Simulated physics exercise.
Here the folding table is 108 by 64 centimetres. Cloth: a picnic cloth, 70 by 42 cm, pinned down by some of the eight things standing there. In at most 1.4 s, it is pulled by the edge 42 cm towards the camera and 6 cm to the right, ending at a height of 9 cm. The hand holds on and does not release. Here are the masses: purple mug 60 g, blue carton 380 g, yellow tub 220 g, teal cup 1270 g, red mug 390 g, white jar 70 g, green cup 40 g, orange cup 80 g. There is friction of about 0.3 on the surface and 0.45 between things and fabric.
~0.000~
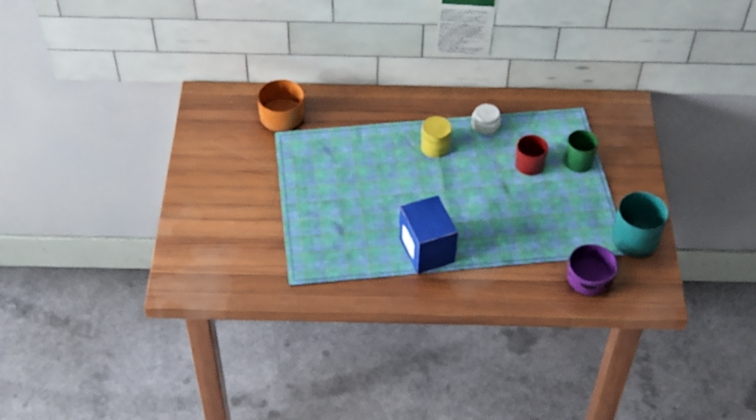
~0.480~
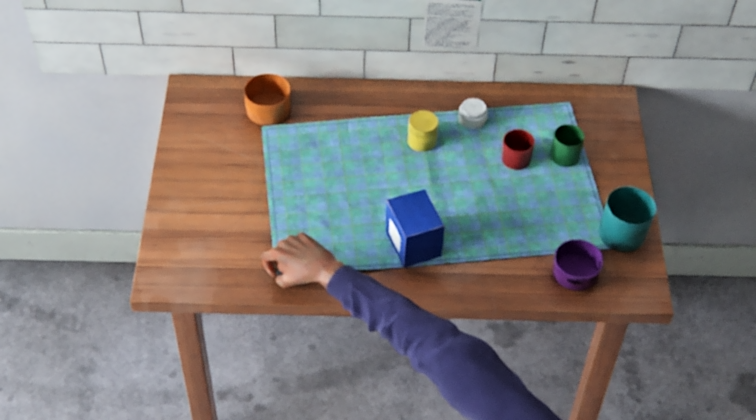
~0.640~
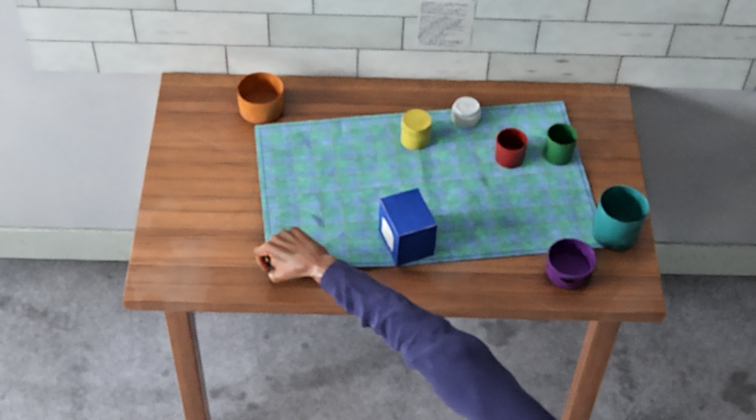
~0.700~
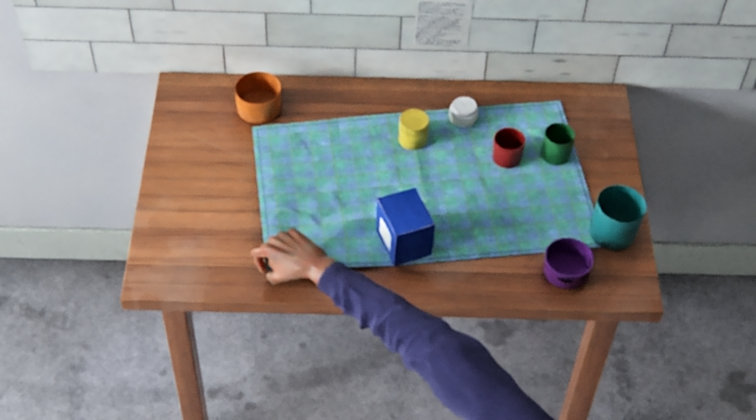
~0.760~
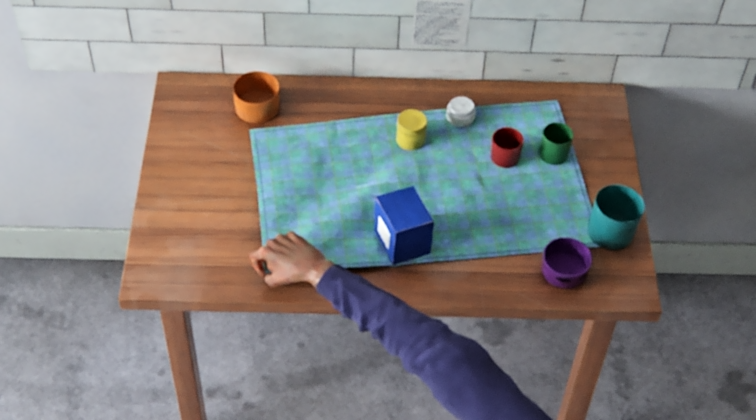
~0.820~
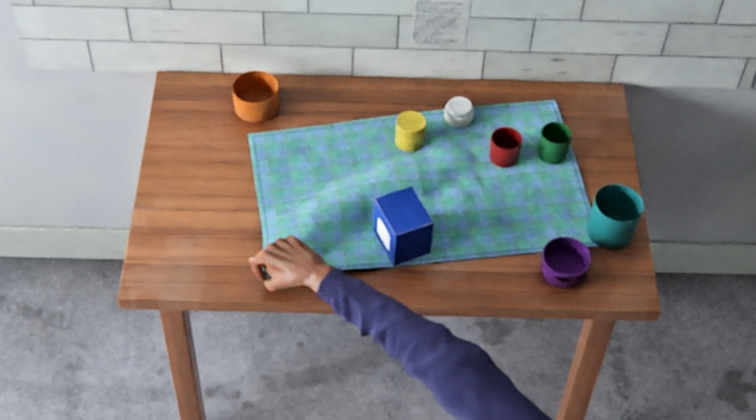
A wooden table stands on a grey floor against a white tiled wall, seen from above at an angle. A blue-green checked cloth holds a blue carton, yellow tub, white jar and red and green cups, with an orange cup at left and teal and purple cups at right. An arm in a purple sleeve grips the cloth's near left corner, tugging slightly and rumpling it, while the view drifts slightly.
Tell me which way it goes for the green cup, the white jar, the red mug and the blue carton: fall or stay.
Here it is: The green cup will stay, the white jar will stay, the red mug will stay, the blue carton will fall.
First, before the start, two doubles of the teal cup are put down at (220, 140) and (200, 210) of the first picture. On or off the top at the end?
The first one survives on top, and the other survives on top.
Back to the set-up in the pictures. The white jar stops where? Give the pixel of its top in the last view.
(344, 209).
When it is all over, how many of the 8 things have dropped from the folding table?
The count is 2.
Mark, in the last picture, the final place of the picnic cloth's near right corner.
Near (554, 279).
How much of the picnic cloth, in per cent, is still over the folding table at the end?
Near 50 in a hundred.
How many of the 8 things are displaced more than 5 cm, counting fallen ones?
After counting, the figure is 6.
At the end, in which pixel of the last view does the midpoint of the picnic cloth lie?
Midpoint, last view: Approx. (359, 288).
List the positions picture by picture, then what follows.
The first frame shows shows, green cup (583, 141); white jar (487, 113); red mug (533, 146); blue carton (429, 219); picnic cloth corners (290, 285) (583, 108).
The second frame shows shows, picnic cloth corners (569, 102); grip (276, 274).
The third frame shows shows, picnic cloth corners (255, 126) (562, 101); grip (268, 269).
The fourth frame shows shows, picnic cloth corners (253, 127) (560, 101); grip (266, 271).
The fifth frame shows shows, picnic cloth corners (250, 130) (557, 101); grip (265, 274).
The sixth frame shows shows, green cup (557, 133); white jar (460, 105); red mug (507, 138); blue carton (404, 210); picnic cloth corners (248, 135) (555, 100); grip (264, 278).
At 1.1 s, 95 % of the picnic cloth is still over the top; white jar 9 cm off its start, blue carton 7 cm off its start, red mug 6 cm off its start.
At 1.4 s, 80 % of the picnic cloth is still over the top; white jar 21 cm off its start, red mug 17 cm off its start, blue carton 17 cm off its start.
At 1.7 s, 60 % of the picnic cloth is still over the top; white jar 34 cm off its start at (360, 192), blue carton over the edge, red mug 31 cm off its start at (412, 218).
At 2.0 s, 50 % of the picnic cloth is still over the top; blue carton over the edge, white jar 39 cm off its start, red mug 33 cm off its start.
At 3.6 s, 50 % of the picnic cloth is still over the top; white jar 40 cm off its start at (344, 209), blue carton over the edge, red mug 34 cm off its start at (411, 235), green cup 29 cm off its start at (455, 195).
